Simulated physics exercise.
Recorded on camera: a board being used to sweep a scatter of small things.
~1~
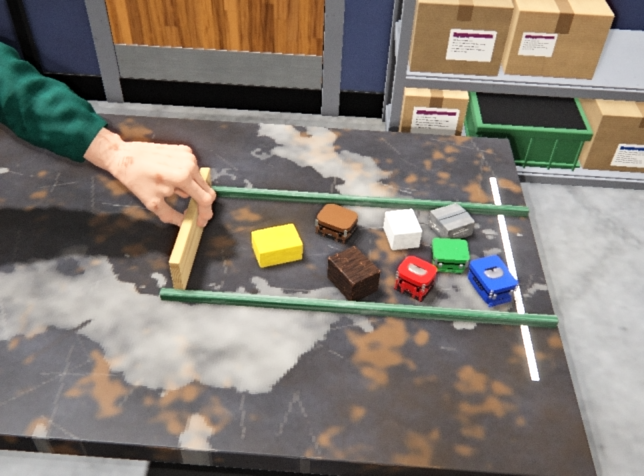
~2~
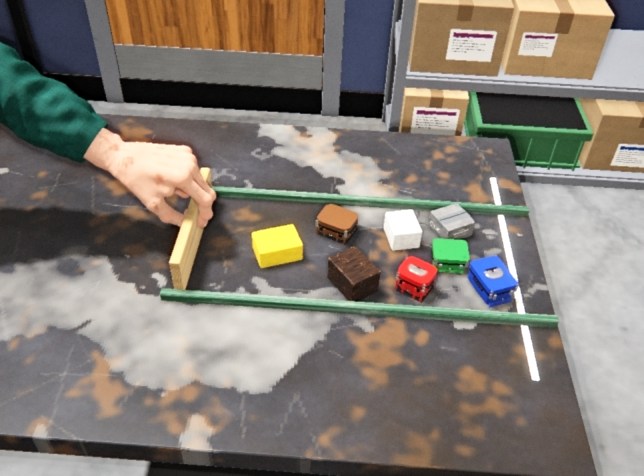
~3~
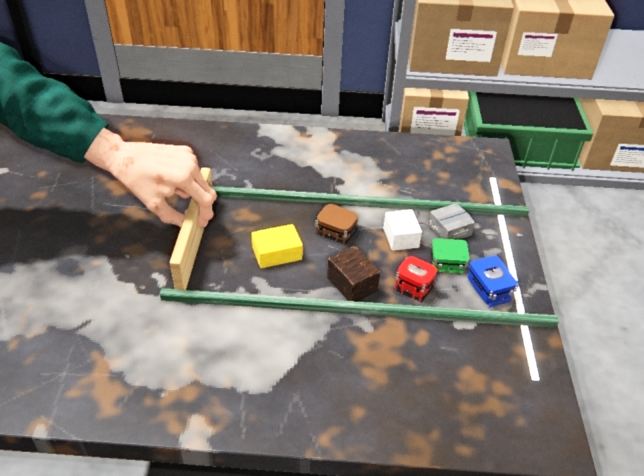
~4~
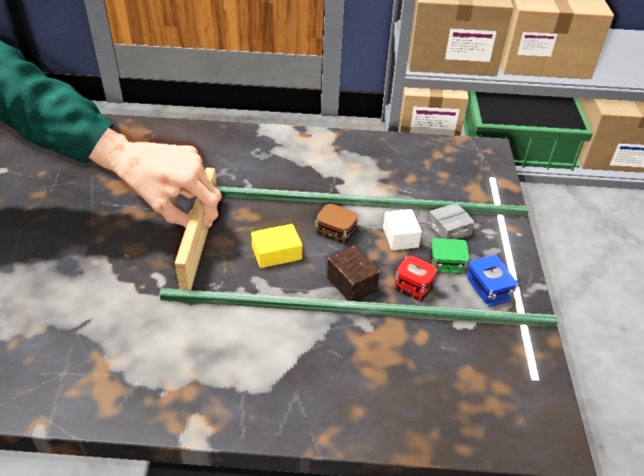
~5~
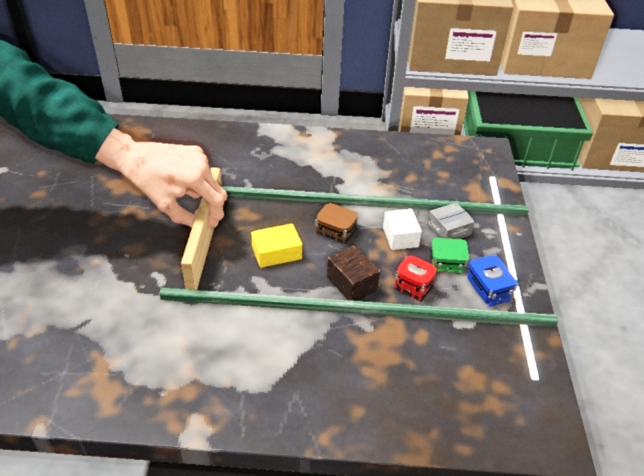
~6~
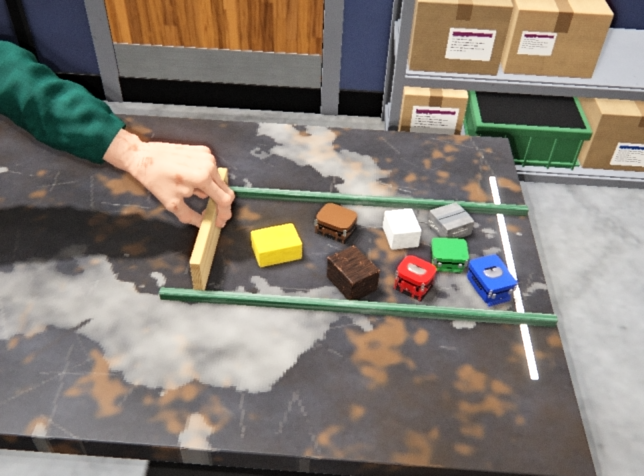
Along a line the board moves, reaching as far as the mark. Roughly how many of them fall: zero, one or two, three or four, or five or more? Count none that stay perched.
Five or more.
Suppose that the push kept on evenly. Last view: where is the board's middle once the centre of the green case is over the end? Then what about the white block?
When the green case crosses, the middle is near (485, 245); when the white block crosses, near (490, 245).
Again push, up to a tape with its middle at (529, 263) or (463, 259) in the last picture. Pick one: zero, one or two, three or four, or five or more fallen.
In order: Five or over, then 1 or 2.
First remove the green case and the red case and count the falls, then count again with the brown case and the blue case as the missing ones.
The first try gives 3, the second gives 3.
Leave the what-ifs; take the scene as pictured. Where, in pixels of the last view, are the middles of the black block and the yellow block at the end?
In the last picture the black block sits around (538, 293) and the yellow block around (536, 264).
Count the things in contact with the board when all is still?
3 in contact.
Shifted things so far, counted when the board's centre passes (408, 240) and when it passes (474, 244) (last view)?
The counts are 8 and 8.
Early on, none off yet; blue case at rest near (491, 280); grey box at rest near (451, 222); green case at rest near (449, 255).
A while later, none off yet; blue case moving near (494, 283); grey box travelled a little near (465, 221); green case travelled a little near (464, 258).
Further along, none off yet; blue case travelled about its own width near (560, 295); grey box travelled well along near (537, 223); green case travelled well along near (530, 265).
Finally, the number that fall off is five or more; lost, white block, red case, green case, grey box and blue case.
